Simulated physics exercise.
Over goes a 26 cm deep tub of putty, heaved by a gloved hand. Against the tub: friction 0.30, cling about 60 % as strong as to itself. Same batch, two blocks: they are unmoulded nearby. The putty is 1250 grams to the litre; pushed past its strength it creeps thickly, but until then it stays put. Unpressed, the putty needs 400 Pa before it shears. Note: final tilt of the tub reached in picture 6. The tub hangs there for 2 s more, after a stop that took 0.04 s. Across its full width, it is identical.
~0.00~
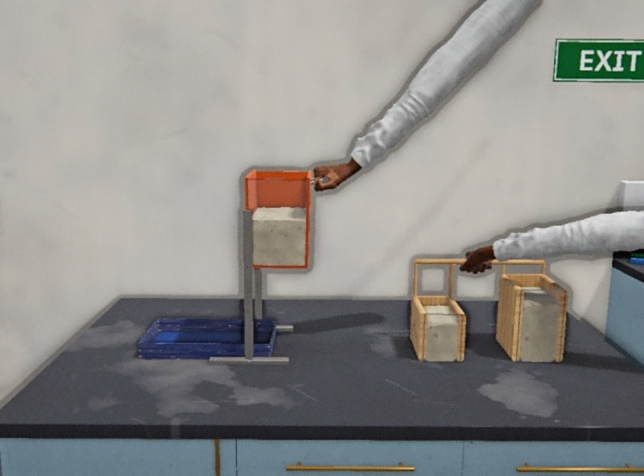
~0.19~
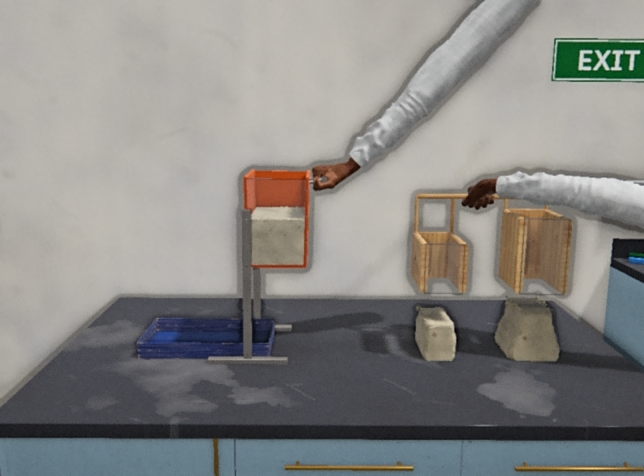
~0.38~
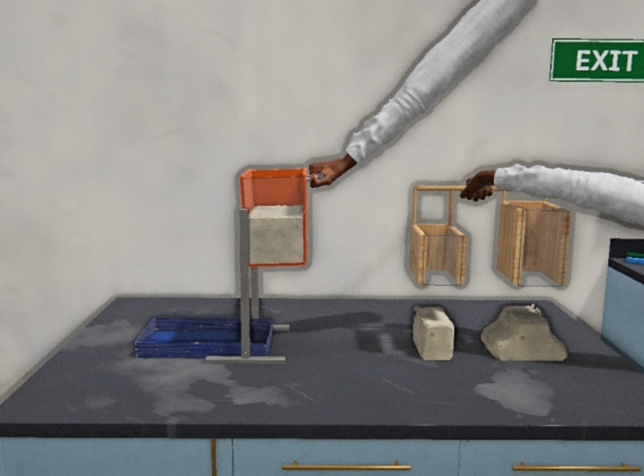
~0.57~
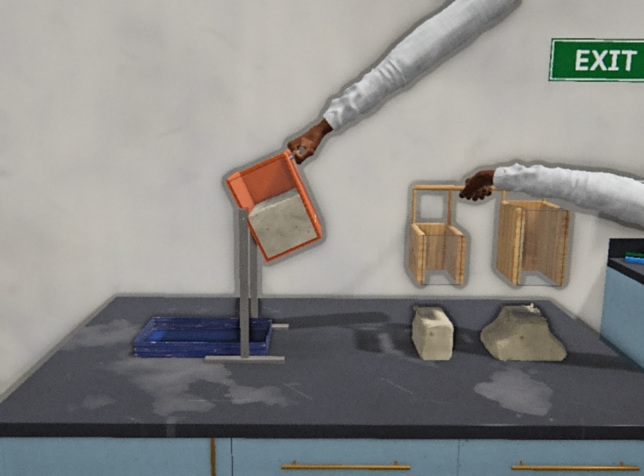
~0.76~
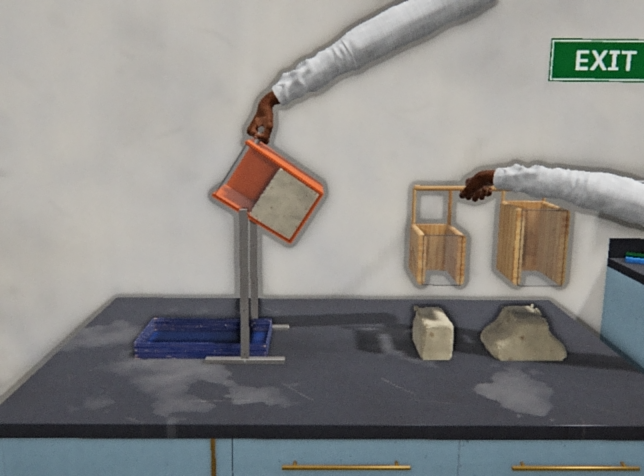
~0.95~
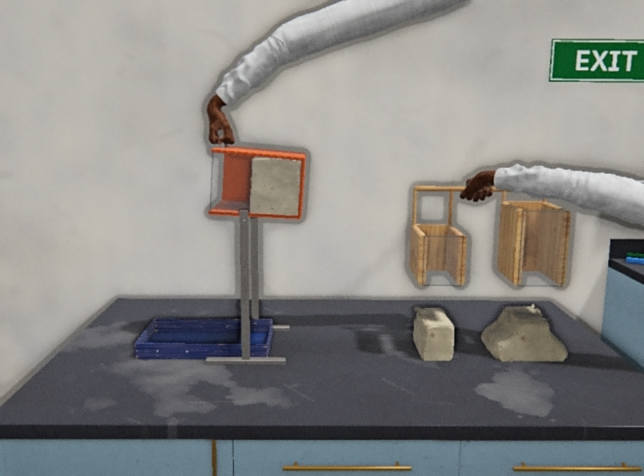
Wooden moulds lifting off two pale blocks, the right one slumping, then a gloved hand tilting an orange tub of putty leftward.
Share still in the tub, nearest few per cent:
100 %.
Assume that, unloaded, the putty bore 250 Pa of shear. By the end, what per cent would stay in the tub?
I'd guess around 95 in a hundred.
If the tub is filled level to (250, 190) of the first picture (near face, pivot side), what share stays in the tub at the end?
In that case, around 85 percent.
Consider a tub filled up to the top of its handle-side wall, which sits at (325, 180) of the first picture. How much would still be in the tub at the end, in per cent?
The tub would keep roughly 90 percent.
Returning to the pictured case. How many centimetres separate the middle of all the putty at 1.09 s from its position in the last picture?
Some 2 cm.
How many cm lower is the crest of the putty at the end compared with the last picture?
The top ends up some 3 cm below its level in the last picture.
By 1.09 s, the tub is at 86 degrees and holds 100 %.
By 1.26 s, the tub is at 86 degrees and holds 100 %.
By 1.43 s, the tub is at 86 degrees and holds 100 %.
By 1.60 s, the tub is at 86 degrees and holds 100 %.
By 2.95 s, at the end, the tub is at 86 degrees and holds 100 %.
